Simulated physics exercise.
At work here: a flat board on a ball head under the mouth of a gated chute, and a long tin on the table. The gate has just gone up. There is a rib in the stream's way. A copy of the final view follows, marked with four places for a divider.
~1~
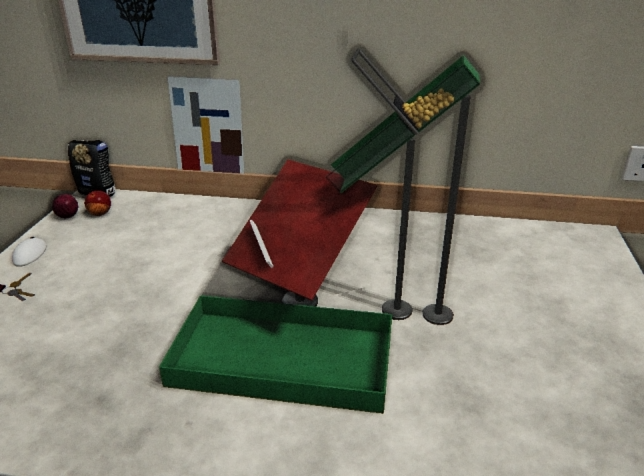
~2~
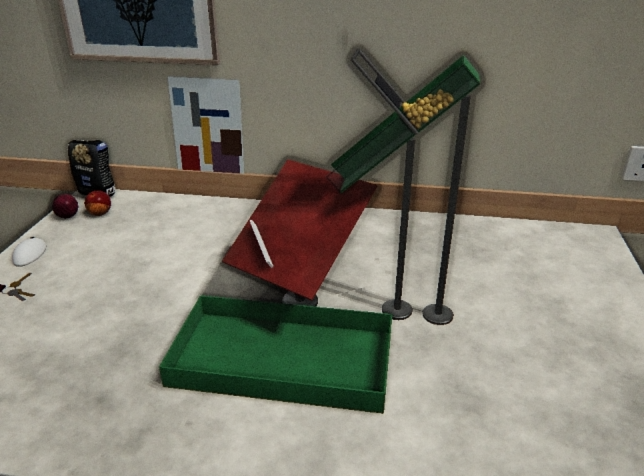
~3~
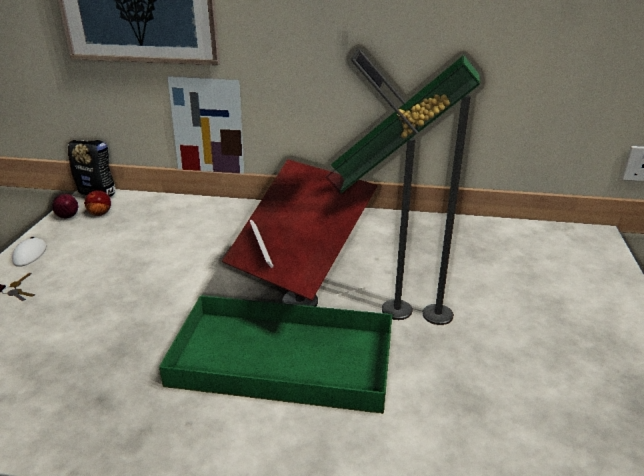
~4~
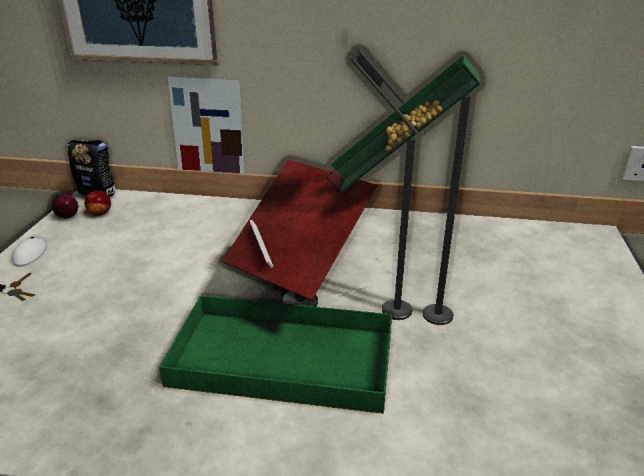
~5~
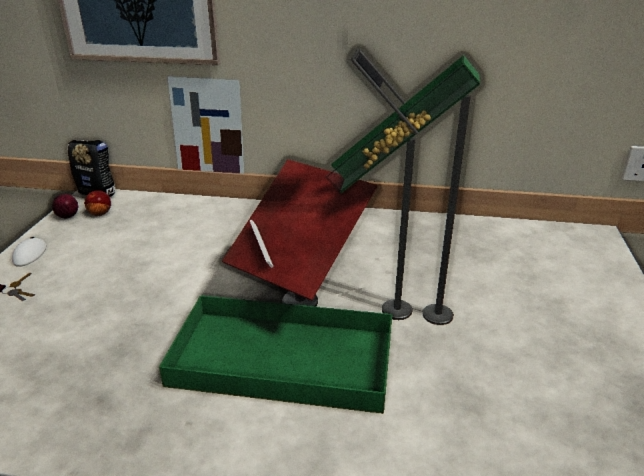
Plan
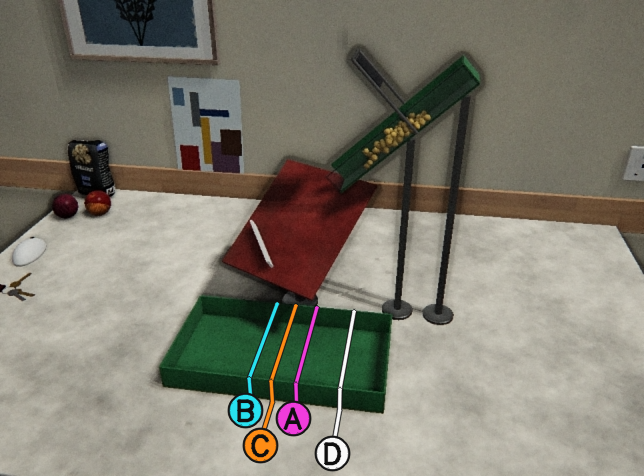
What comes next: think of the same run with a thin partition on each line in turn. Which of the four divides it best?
Choose B.
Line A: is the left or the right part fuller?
More lands on the left.
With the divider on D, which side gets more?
The left side.
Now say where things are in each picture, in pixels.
In the first picture, load behind the gate (425, 109), puffed corn balls; lip of the chute (343, 186), sloping fairly steeply.
In the second picture, middle of the board (298, 223), tilted fairly steeply; middle of its low edge (264, 279); of its high edge (330, 171).
In the third picture, front corners of the tin (160, 367) and (385, 393), empty; front of the load (404, 135).
In the fourth picture, middle of the load (406, 124); its front (389, 148), roughly a third of the way to the lip; rib from (251, 220) to (268, 262).
In the fifth picture, middle of the load (396, 132); its front (367, 166), roughly two thirds of the way to the lip.
On the marked copy, line A crosses the front rim at (296, 383); line B crosses the front rim at (249, 377); line C crosses the front rim at (271, 380); line D crosses the front rim at (340, 388).
With A, of what is caught, every piece on the left of the divider, not one piece on the right.
With B, of what is caught, roughly half on the left of the divider, roughly half on the right.
With C, of what is caught, almost all on the left of the divider, about a tenth on the right.
With D, of what is caught, every piece on the left of the divider, not one piece on the right.
